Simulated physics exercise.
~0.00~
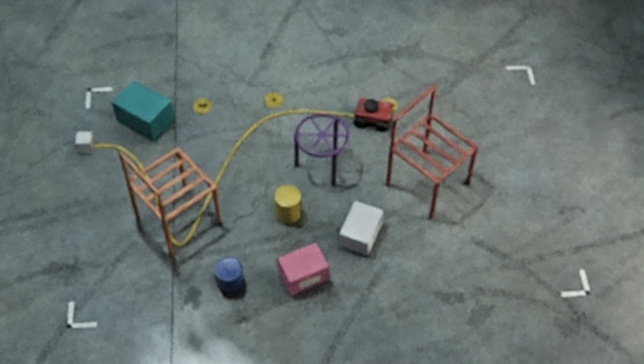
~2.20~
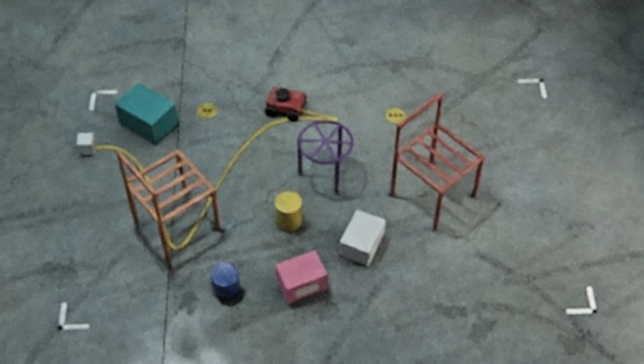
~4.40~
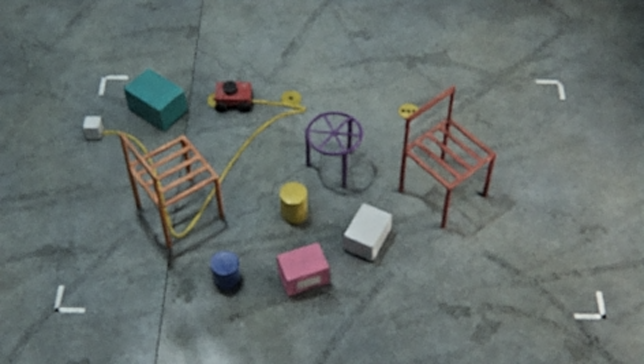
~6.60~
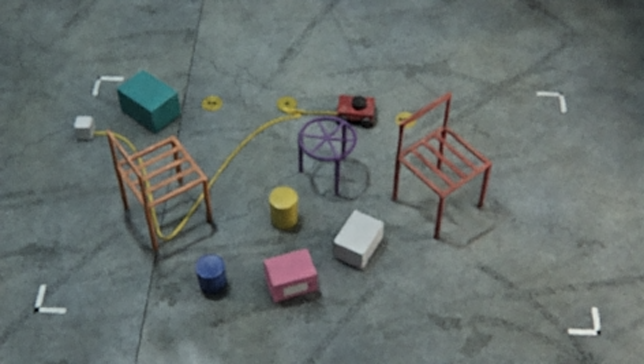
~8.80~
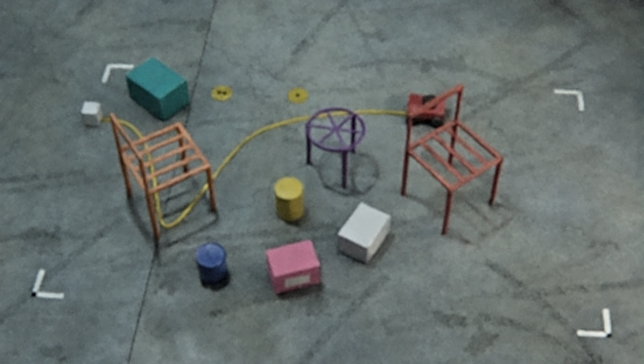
On a scuffed grey workshop floor, a small red cart sits near a red chair, with a yellow lead curving from it past a purple stool and an orange chair toward a small white block at the left. Cartons, crates, a blue bucket and a yellow tub stand around the line. The cart moves left past the stool, then farther left toward the teal crate, the lead trailing behind it. It then heads back right, beyond the stool, and continues to the red chair. It ends beside that chair, the lead stretched in a long curve and the yellow tub still in place.
